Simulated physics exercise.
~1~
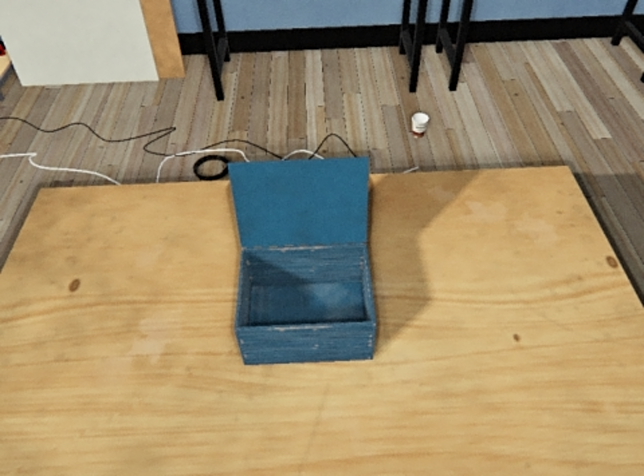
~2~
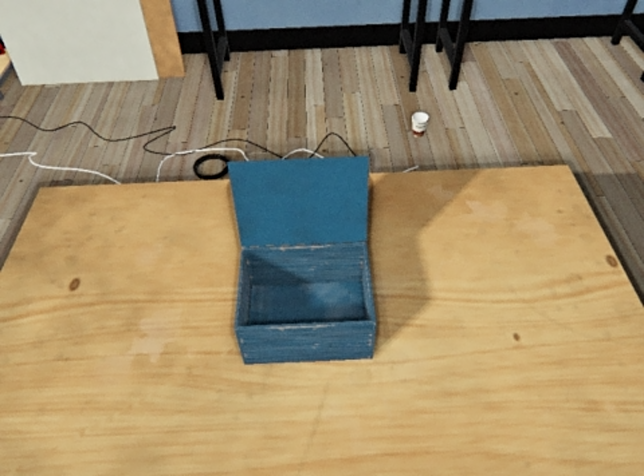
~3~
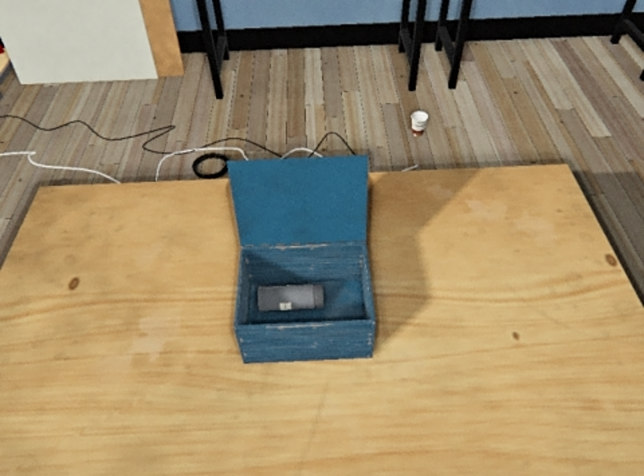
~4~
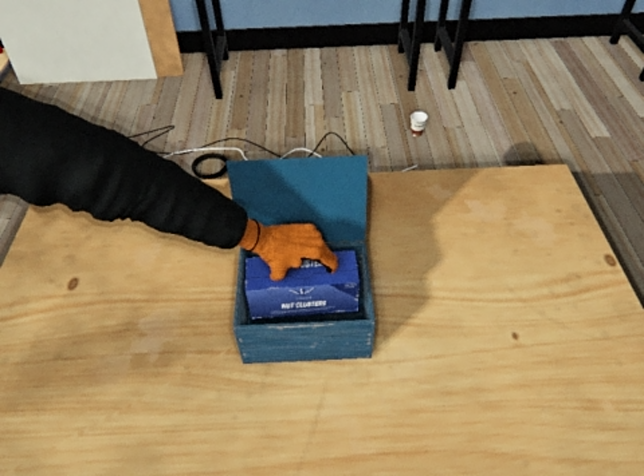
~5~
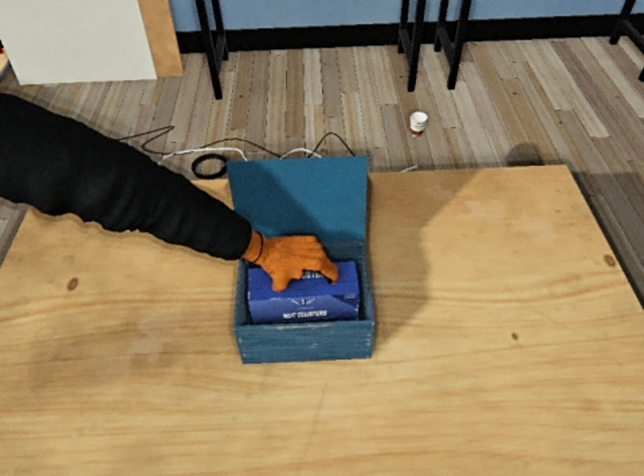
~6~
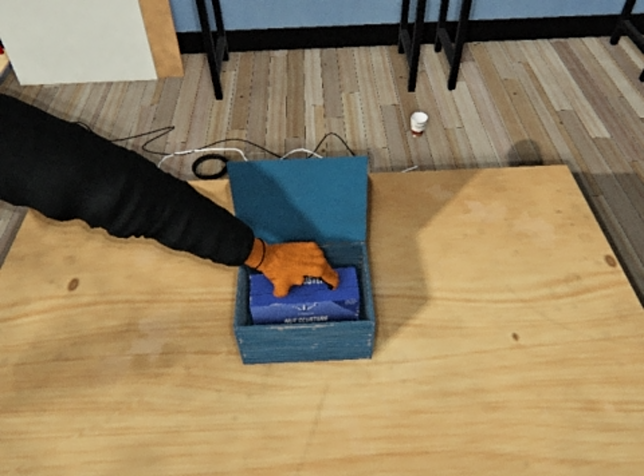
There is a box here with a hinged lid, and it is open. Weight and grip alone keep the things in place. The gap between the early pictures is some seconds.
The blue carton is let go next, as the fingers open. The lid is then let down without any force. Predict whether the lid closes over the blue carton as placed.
It closes.
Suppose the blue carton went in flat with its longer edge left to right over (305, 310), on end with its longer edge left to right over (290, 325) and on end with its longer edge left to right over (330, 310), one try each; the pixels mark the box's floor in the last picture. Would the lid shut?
Attempt one, it settles down; attempt two, it is left gaping; attempt three, it is left gaping.
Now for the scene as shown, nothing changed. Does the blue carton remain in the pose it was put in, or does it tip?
Simply put, it remains unturned.
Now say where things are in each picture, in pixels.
In the first frame, the last thing is not in view yet.
In the second frame, the last thing is not in view yet.
In the third frame, the last thing is not in view yet; grey shaker (291, 297).
The fourth frame shows on its way; blue carton (303, 285).
The fifth frame shows on its way; blue carton (304, 295).
The sixth frame shows in place under the hand; blue carton (305, 301).
Then, 1.20 s on from there, lid starting down; blue carton shifted a little near (307, 318); grey shaker shifted about its own width.
Then, 1.90 s on from there, lid 36° above the rim; blue carton shifted a little near (307, 318); grey shaker shifted about its own width.
In the end, lid shut; moved from the start, blue carton; grey shaker unmoved. At the end, from the last picture's camera, blue carton near (307, 318).
